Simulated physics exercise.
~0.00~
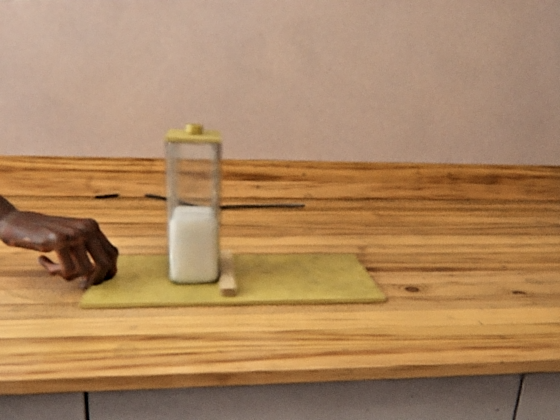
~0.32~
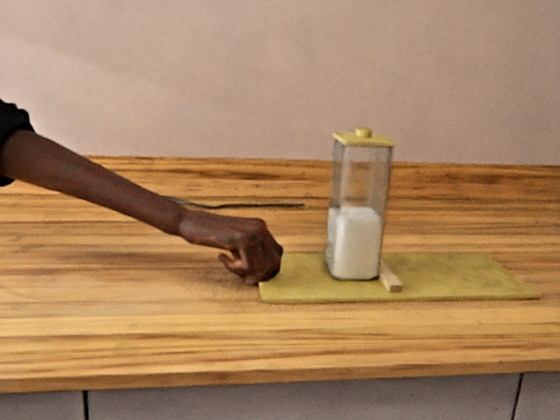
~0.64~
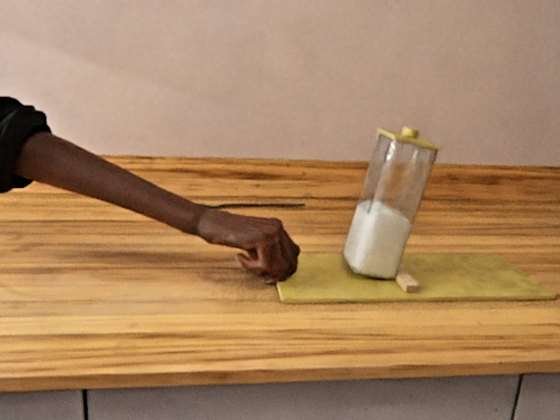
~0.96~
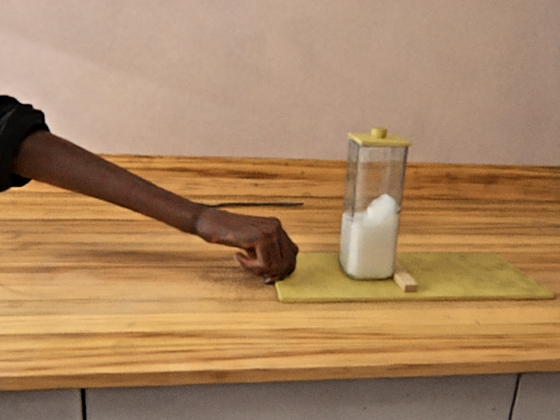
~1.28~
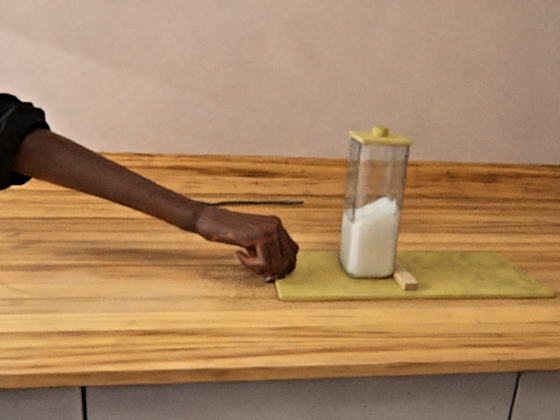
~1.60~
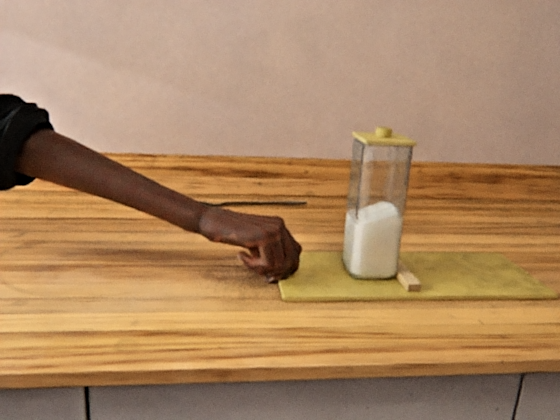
A canister of white liquid slides right on a hand-pushed board, tips, then settles upright.
